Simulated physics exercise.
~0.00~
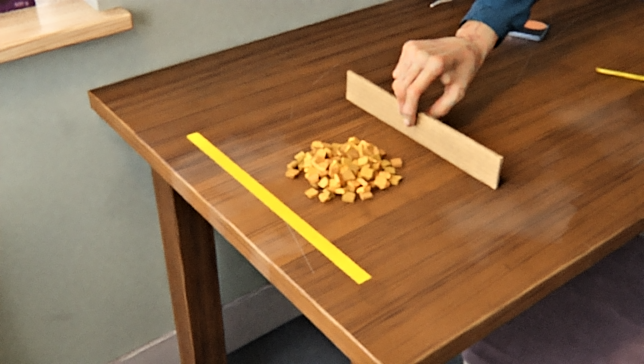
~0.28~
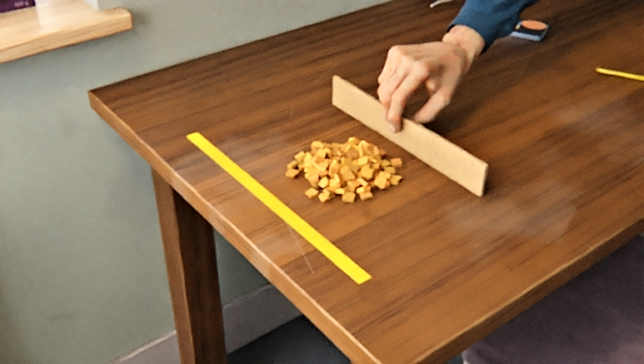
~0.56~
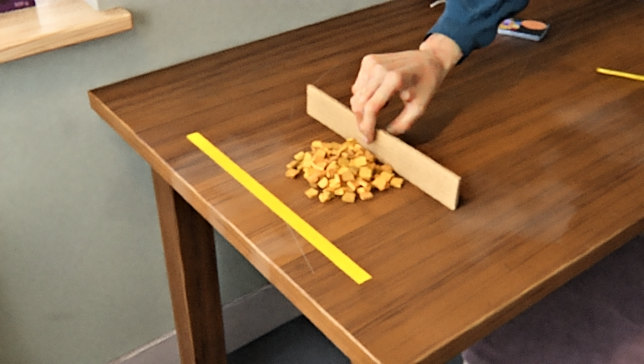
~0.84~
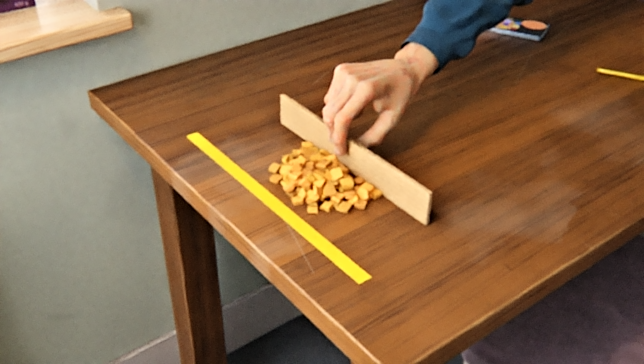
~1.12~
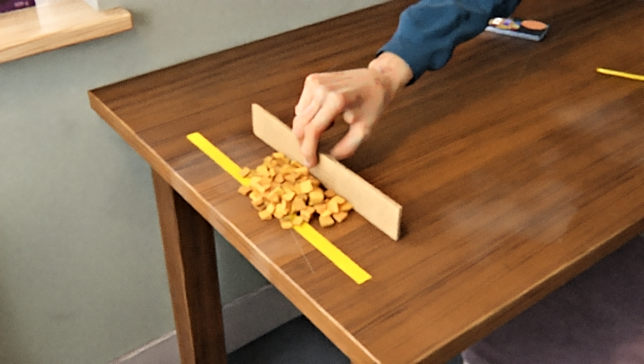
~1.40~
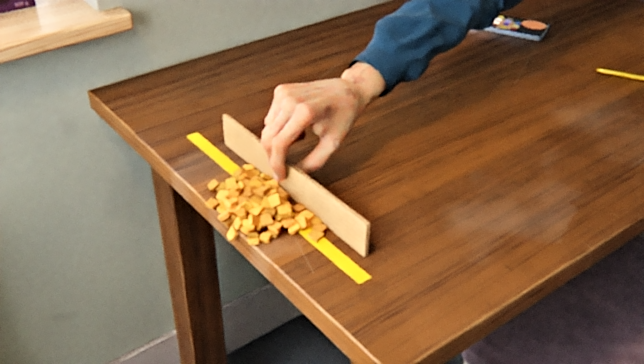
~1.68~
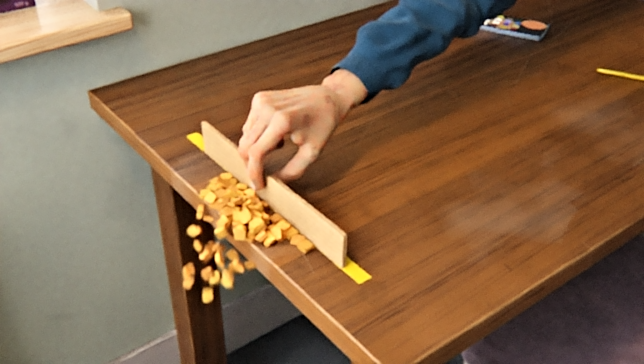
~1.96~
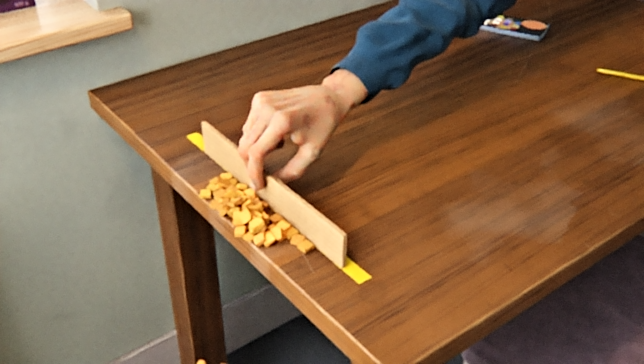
A hand-held card pushes yellowish cubes left until some spill off the wooden table's edge.
